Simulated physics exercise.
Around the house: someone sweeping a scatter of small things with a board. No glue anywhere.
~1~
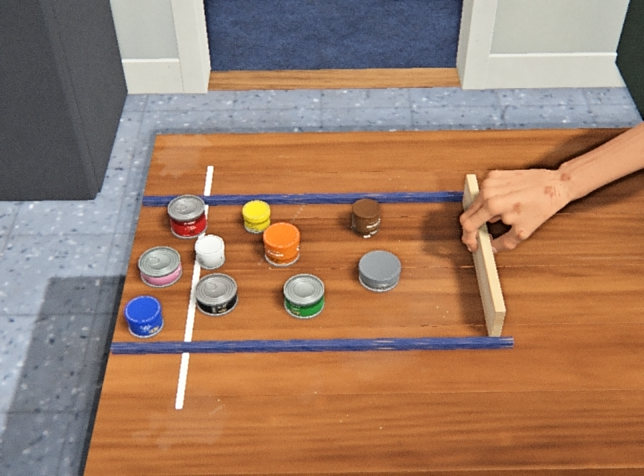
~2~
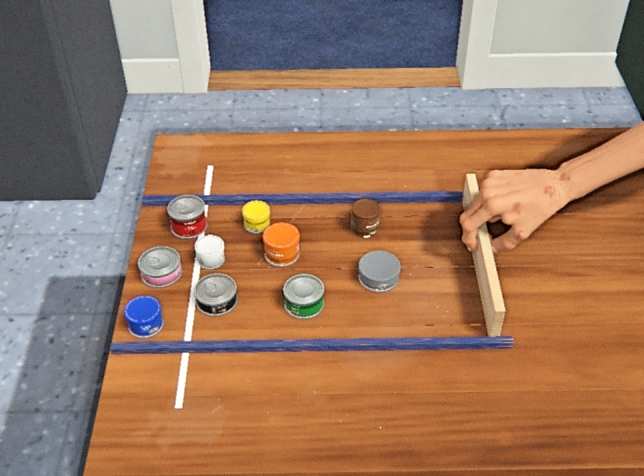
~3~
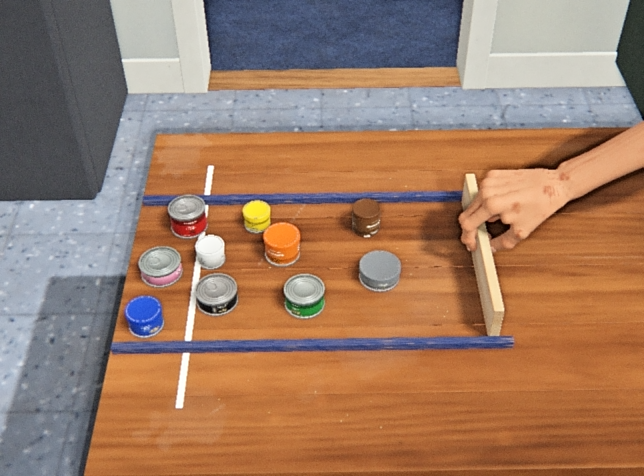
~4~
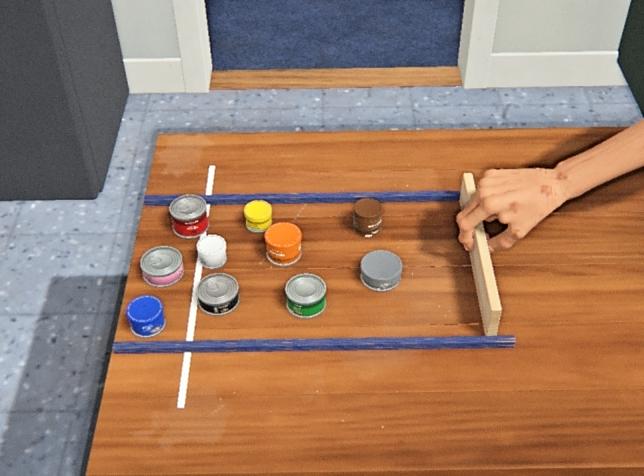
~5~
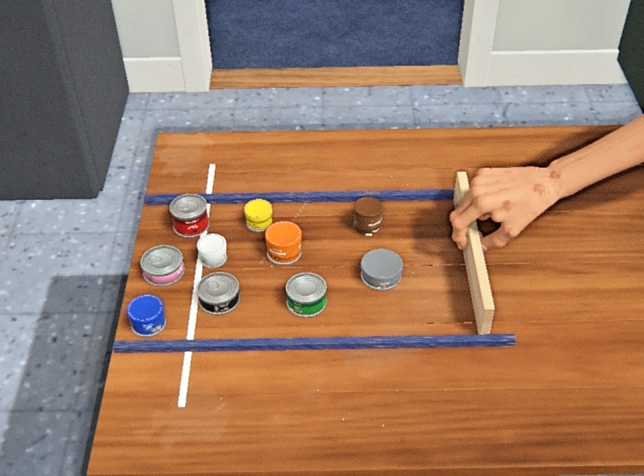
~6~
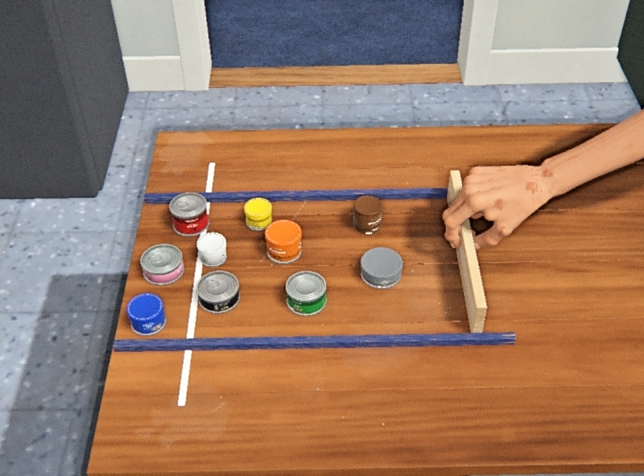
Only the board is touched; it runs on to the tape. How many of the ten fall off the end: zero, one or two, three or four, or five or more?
As it turns out, the number that fall off is one or two.
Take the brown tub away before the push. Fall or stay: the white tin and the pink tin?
The white tin is kept, the pink tin falls.
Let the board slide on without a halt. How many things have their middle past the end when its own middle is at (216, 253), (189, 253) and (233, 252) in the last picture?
The counts: 0, 1 and 0.
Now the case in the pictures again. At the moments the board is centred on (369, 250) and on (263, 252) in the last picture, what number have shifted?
The counts are 2 and 6.
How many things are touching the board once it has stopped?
It touches 5.
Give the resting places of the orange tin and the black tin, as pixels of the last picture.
First (182, 243), then (140, 292).
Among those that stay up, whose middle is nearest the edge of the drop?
The black tin ends nearest.
Soon after, none off yet; blue pot at rest near (147, 315); pink tin at rest near (163, 265); red pot at rest near (190, 214).
In the end, the number that fall off is one or two; gone, pink tin.
